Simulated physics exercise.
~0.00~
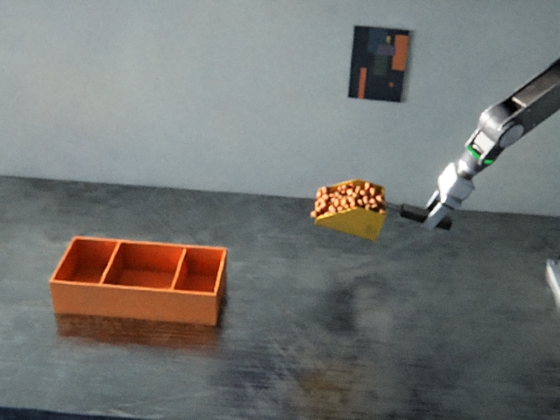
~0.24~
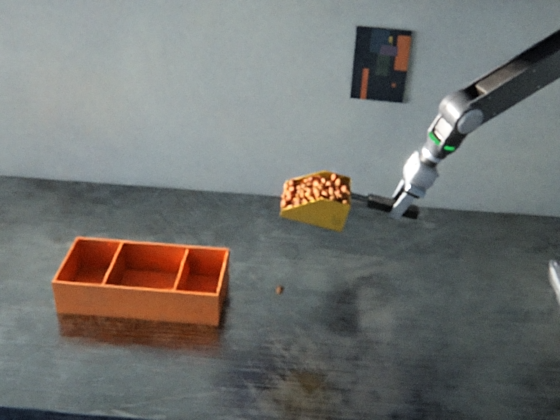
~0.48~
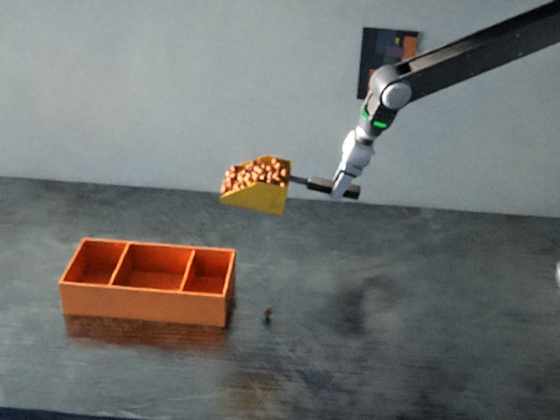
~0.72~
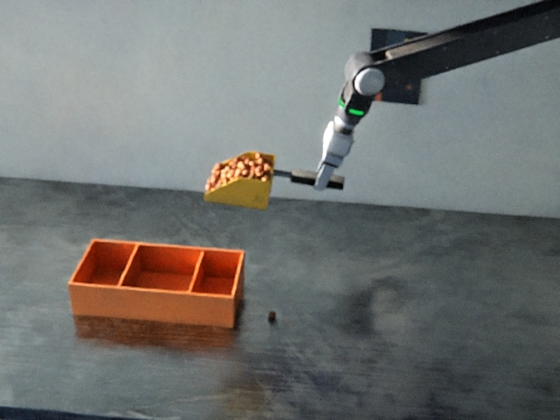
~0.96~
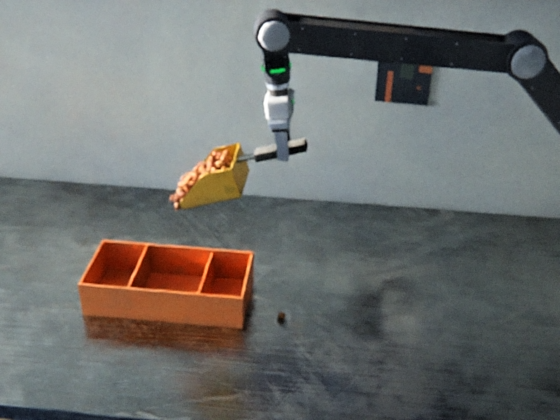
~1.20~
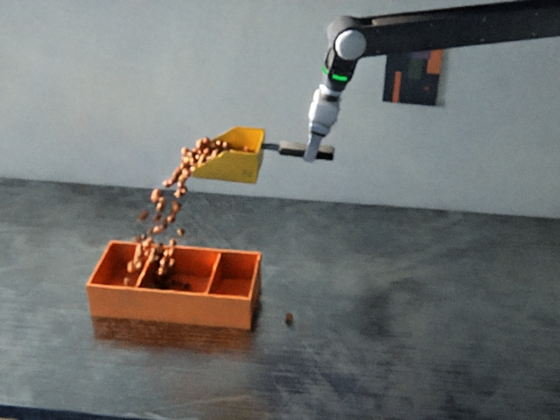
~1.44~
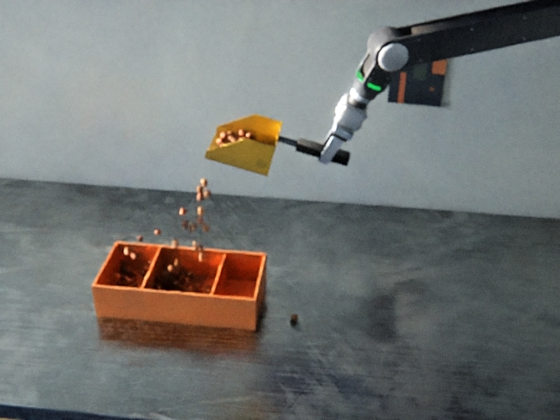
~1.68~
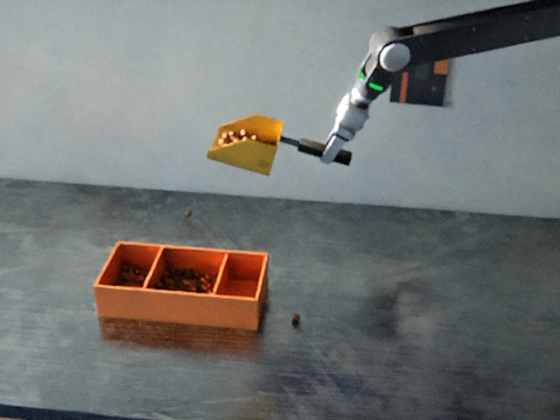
A robot arm moves a yellow scoop left and tips many hazelnuts into an orange box.
